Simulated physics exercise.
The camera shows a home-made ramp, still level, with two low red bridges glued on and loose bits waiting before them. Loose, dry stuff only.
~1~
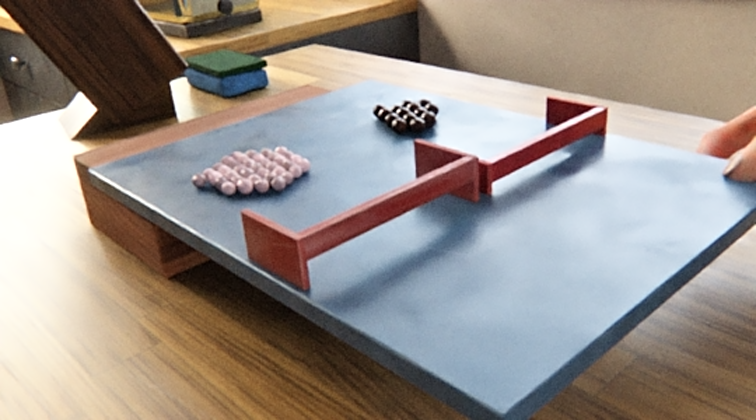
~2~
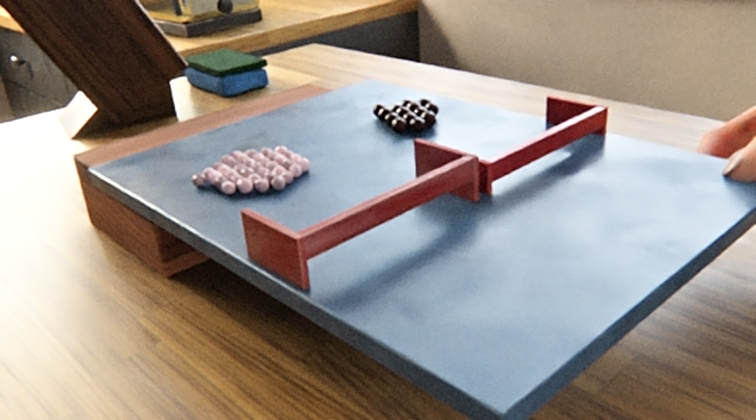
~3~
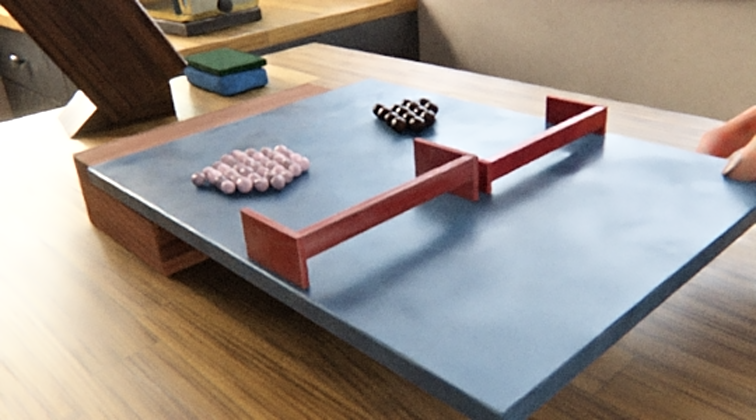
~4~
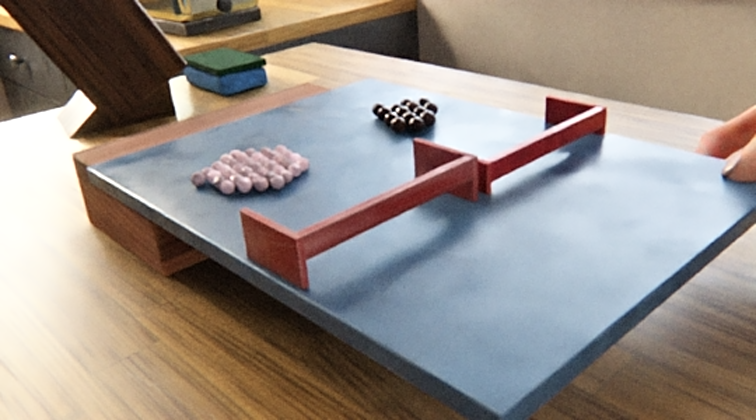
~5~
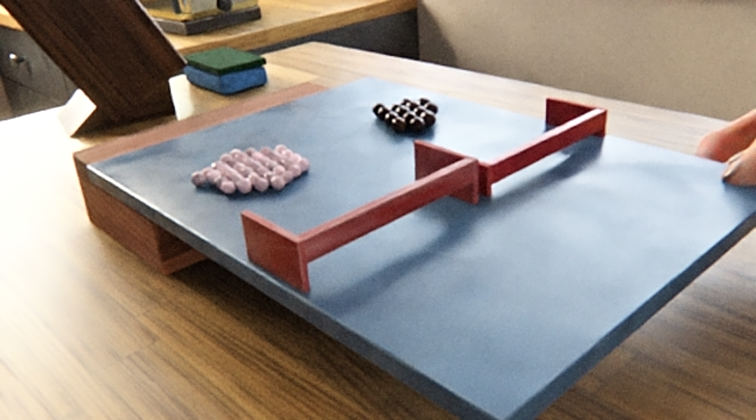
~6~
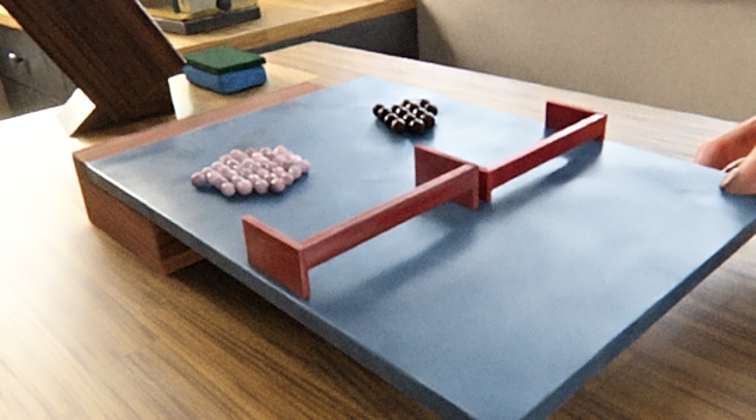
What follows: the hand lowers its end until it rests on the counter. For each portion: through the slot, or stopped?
Outcome: The nearer portion is going to end up beyond it. The farther portion is going to end up halted.
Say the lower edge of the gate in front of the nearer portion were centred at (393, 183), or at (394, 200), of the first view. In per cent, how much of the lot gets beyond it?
About 100 %, then 100 %.
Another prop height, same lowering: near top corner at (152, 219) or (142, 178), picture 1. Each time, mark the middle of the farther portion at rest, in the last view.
One: About (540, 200). Two: About (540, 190).
Then, 0.27 s later than the last frame, board sloping at 8°; nearer portion where it was; farther portion where it was.
Then, 0.55 s later than the last frame, board resting at 12°; nearer portion on its way down; farther portion on its way down.
Then, 0.89 s later than the last frame, board resting at 12°; nearer portion every one past its gate; farther portion has reached its gate.
When it is over, board resting at 12°; nearer portion every one past its gate; farther portion gathered behind its gate.
